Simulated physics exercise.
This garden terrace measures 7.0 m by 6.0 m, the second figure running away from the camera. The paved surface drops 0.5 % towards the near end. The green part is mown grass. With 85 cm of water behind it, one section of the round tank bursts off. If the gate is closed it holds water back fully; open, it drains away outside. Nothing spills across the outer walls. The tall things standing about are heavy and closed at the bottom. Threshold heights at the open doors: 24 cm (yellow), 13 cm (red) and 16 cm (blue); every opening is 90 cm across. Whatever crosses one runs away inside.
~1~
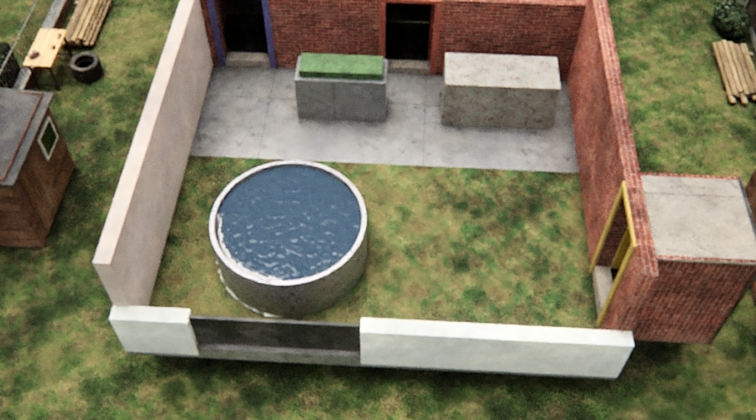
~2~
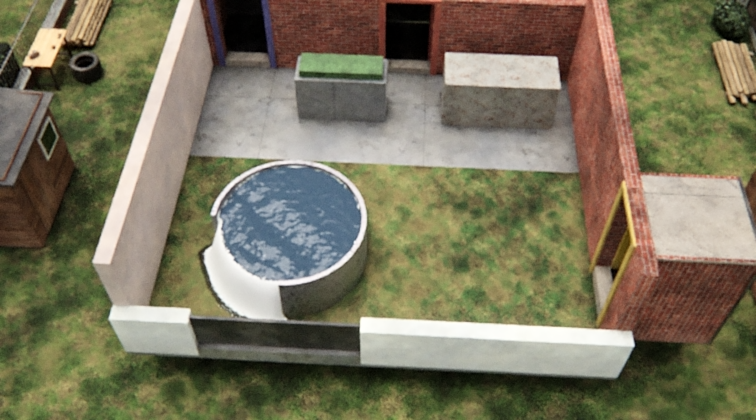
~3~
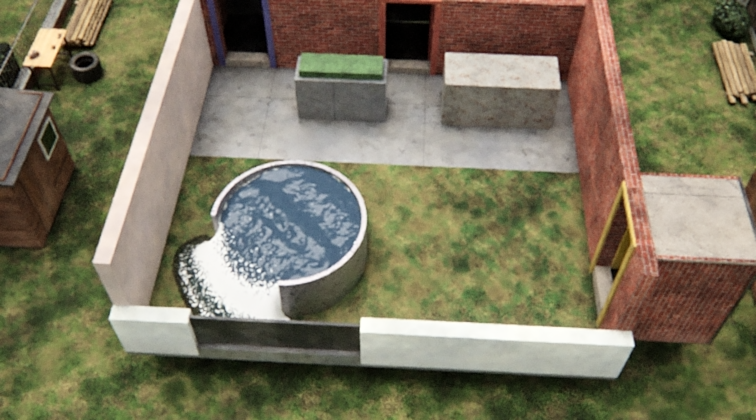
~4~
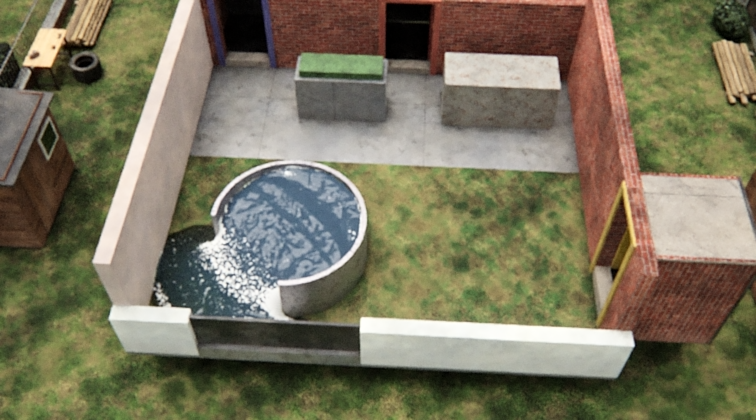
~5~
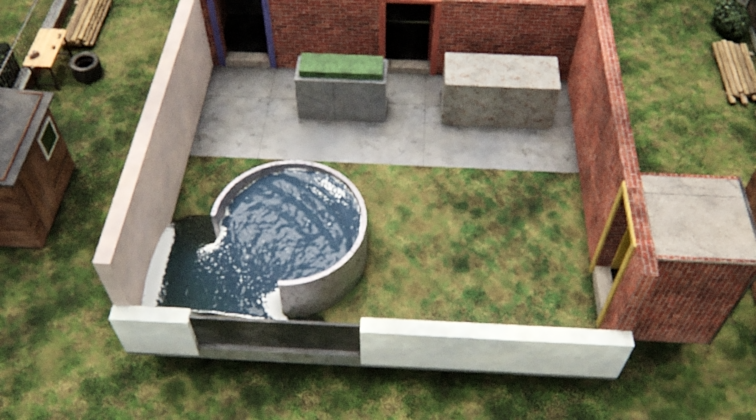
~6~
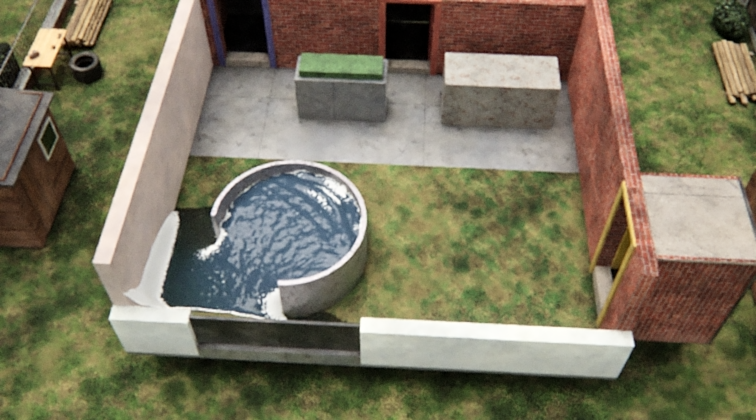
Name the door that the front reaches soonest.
It arrives first at the blue door.
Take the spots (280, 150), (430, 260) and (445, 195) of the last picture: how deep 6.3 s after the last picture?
In that order: 11, 4 and 6 cm.
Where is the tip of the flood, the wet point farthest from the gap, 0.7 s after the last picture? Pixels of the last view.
Near (459, 347).
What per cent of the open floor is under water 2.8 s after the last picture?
Near 60 per cent is wet.
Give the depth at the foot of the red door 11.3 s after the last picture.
Some 7.0 cm.
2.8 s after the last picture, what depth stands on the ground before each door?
In cm: Yellow 0, red 1, blue 32.
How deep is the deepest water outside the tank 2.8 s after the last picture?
Roughly 33 cm.
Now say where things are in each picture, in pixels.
In the first frame, the round tank at (289, 222) is whole and still, 85 cm deep.
In the second frame, water pours out at (233, 281) and has run 1.0 m, to (212, 247); deepest outside 41 cm, 85 cm at the round tank's back.
In the third frame, water pours out at (234, 284) and has run 1.3 m, to (187, 246); deepest outside 49 cm, 85 cm at the round tank's back.
In the fourth frame, the front is at (171, 239), 1.6 m from the gap at (234, 285); 2.5 m2 of floor is under water; 84 cm left at the back of the round tank.
In the fifth frame, water pours out at (234, 286) and has run 2.0 m, to (345, 341); deepest outside 76 cm, 76 cm at the round tank's back.
In the sixth frame, the front is at (376, 343), 2.4 m from the gap at (234, 286); 3.4 m2 of floor is under water; 64 cm left at the back of the round tank.
A moment later water covers 15 % of the floor and is deepest (78 cm) near (154, 331); yellow door not reached, red door not reached, blue door not reached.
Soon after water covers 30 % of the floor and is deepest (52 cm) near (143, 331); yellow door not reached, red door not reached, blue door not reached.
Next water covers 60 % of the floor and is deepest (33 cm) near (266, 77); yellow door not reached, red door not reached, blue door reached 1.9 s after the last picture.
Later on water covers 95 % of the floor and is deepest (20 cm) near (247, 336); yellow door reached 3.1 s after the last picture, red door reached 2.9 s after the last picture, blue door reached 1.9 s after the last picture.
At the end water covers 100 % of the floor and is deepest (14 cm) near (559, 95); yellow door reached 3.1 s after the last picture, red door reached 2.9 s after the last picture, blue door reached 1.9 s after the last picture.
